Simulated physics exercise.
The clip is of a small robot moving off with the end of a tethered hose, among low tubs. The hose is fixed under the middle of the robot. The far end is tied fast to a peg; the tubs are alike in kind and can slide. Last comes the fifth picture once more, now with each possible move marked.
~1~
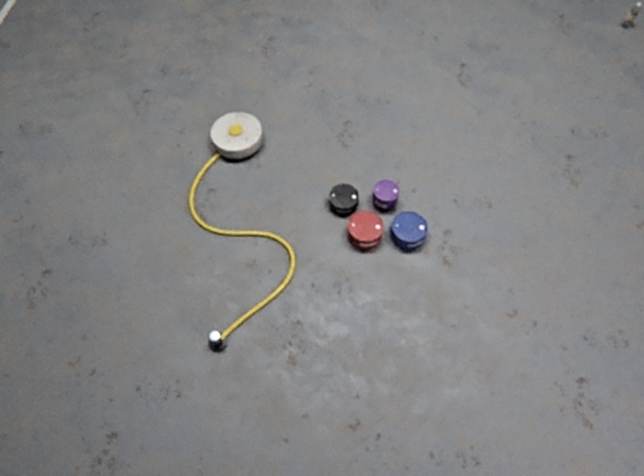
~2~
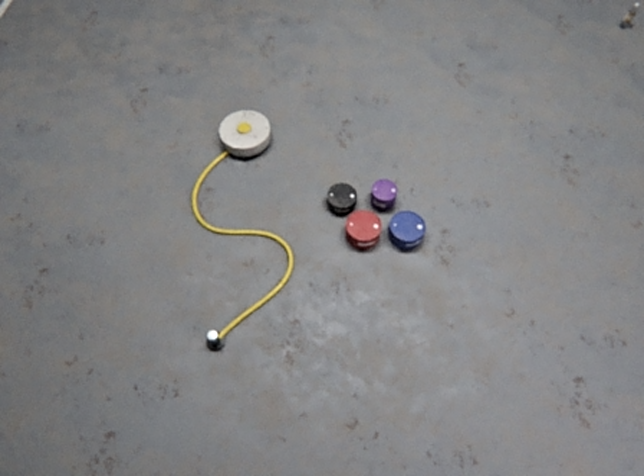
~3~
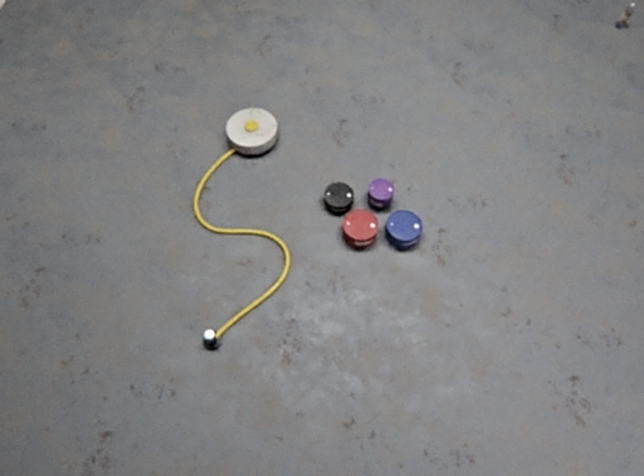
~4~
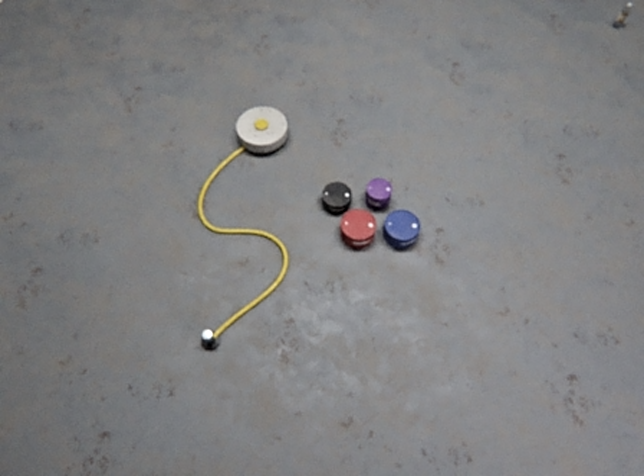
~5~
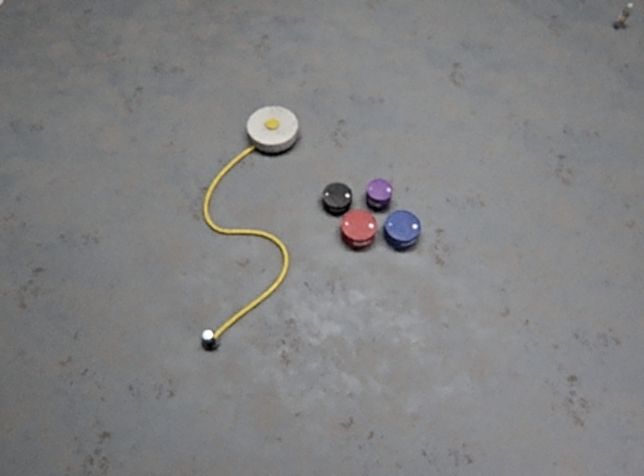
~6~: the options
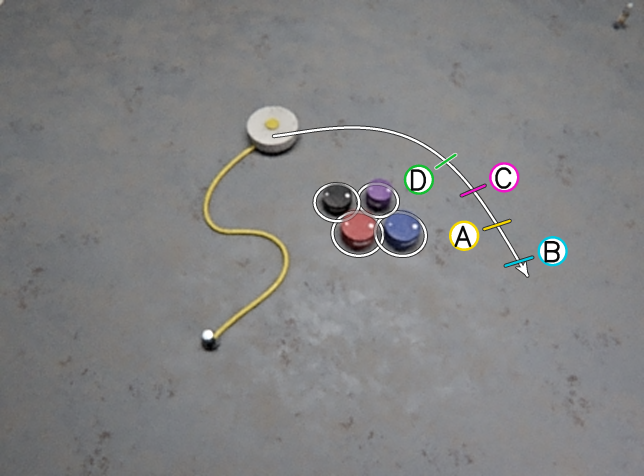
A round white robot with a yellow hose trailing behind it slid slowly to the right, drawing the upper part of the hose along, while four small colored tubs sat clustered nearby.
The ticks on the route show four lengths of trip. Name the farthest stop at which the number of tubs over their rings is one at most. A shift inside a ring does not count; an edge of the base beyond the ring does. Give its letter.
C is the last stop within the limit.
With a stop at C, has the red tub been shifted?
By then, no.
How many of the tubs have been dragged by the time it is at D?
The count is none.
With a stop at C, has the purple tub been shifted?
No.
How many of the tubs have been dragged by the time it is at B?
By then, four.
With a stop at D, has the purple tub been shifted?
By then, no.
On the marked copy, A at (497, 225); B at (519, 262); C at (473, 191); D at (446, 161); the route from (274, 136) via (430, 149) to (528, 276).
Following C. Soon after the start, robot (350, 122).
Later, robot (427, 140).
In the end, robot (476, 185); none over the rings.
As for the rest, A has three over the rings; B has four over the rings; D is within the limit but short.
